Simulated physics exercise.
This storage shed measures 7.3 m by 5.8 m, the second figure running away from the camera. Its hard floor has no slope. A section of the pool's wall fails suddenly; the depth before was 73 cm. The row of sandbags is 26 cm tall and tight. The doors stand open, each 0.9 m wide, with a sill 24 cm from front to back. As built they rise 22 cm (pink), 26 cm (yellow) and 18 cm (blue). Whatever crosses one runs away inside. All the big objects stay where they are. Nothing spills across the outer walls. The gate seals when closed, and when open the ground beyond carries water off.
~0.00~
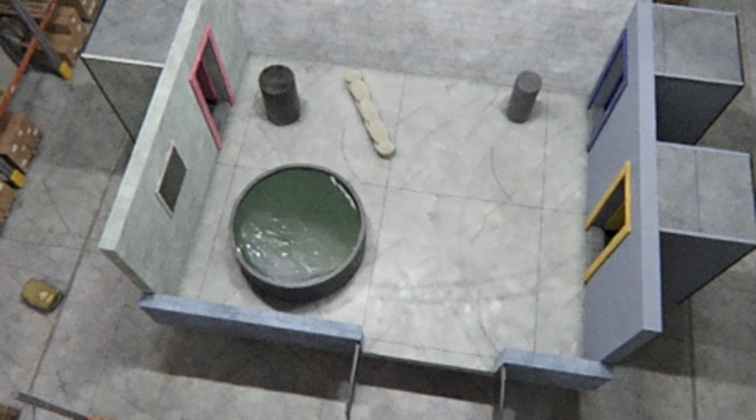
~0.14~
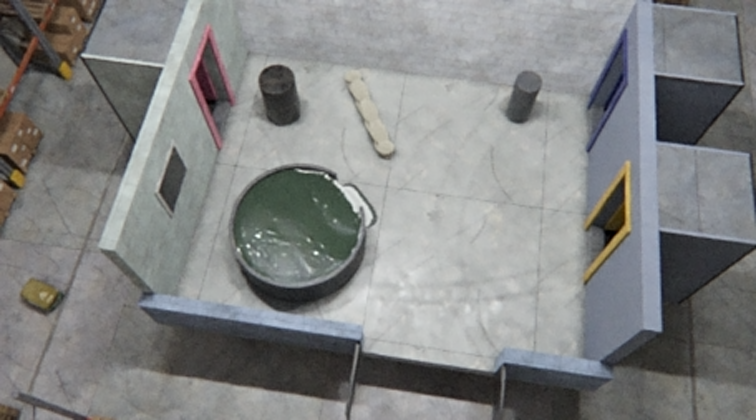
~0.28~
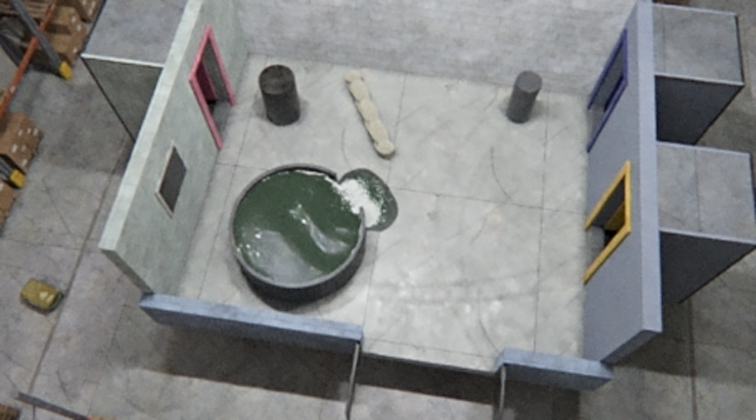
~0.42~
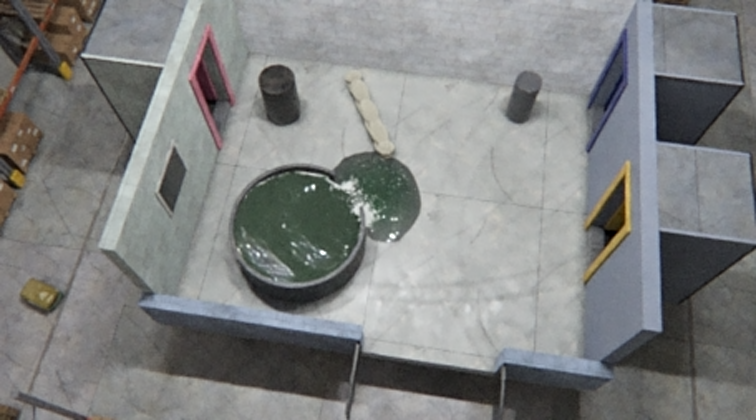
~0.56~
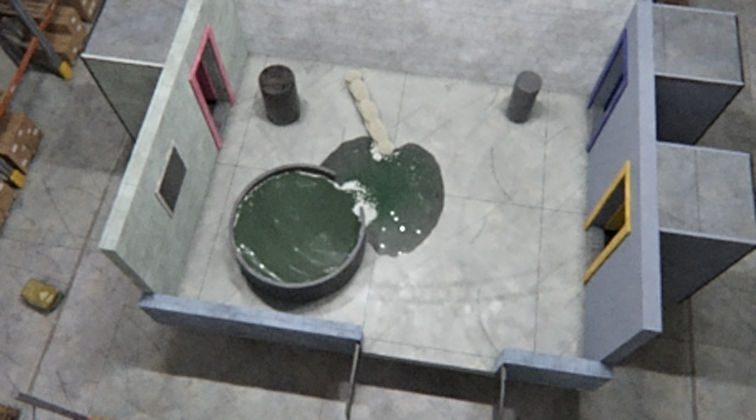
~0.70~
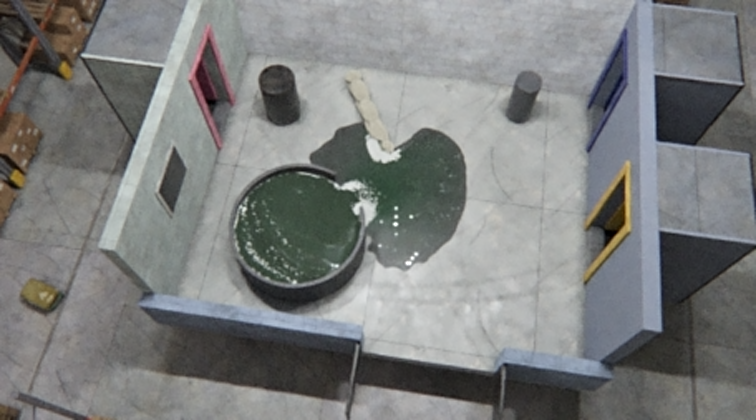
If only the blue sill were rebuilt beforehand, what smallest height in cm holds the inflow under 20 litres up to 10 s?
It would have to be roughly 21 cm high.
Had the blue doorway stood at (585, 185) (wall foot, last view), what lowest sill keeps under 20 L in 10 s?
About 13.5 cm.
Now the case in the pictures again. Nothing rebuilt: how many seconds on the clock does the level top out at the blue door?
Around 2.6 s.
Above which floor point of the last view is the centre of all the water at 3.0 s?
Near (380, 194).
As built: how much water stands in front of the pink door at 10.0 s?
About 5.0 cm.
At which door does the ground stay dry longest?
Last comes the pink one.
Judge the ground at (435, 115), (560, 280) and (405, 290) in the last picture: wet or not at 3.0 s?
In turn: Under water, wet, still dry.
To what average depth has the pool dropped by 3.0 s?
Roughly 39 cm on average.
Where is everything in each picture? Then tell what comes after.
In the first picture, still water, 73 cm deep, in the pool at (298, 224); the blue door at (605, 99) is dry.
In the second picture, water pours out on the far side and has run 0.3 m, to a hidden place; about 9 cm deep outside, 73 cm at the back.
In the third picture, the front is at (373, 176), 0.8 m from the gap on the far side; 0.8 m2 of floor is wet, 73 cm left at the back.
In the fourth picture, the front is at (405, 170), 1.3 m from the gap on the far side; 1.9 m2 of floor is wet, 73 cm left at the back.
In the fifth picture, the gap is on the far side, the front 1.9 m out at (433, 163); the back of the pool holds 73 cm.
In the sixth picture, the front is at (454, 147), 2.4 m from the gap on the far side; 4.8 m2 of floor is wet, 70 cm left at the back; 2.8 m in a straight line remain to the blue door at (605, 99).
After 1.4 s water covers 30 % of the floor, deepest (40 cm) near (355, 205); it has not reached the blue door.
After 3.0 s water covers 50 % of the floor, deepest (31 cm) near (576, 130); 26 cm at the blue door, 19 litres in over its 18 cm sill.
After 10.0 s water covers 95 % of the floor, deepest (12 cm) near (568, 369); 11 cm at the blue door, 42 litres in over its 18 cm sill.
At the blue door as built, the water arrived by 1.8 s and peaked near 27 cm at 2.6 s.
Run again over the same 10 s with other heights there, 30 litres in over 19.5 cm, 4 litres over 26 cm. The limit of 20 litres is kept from about 21 cm up.
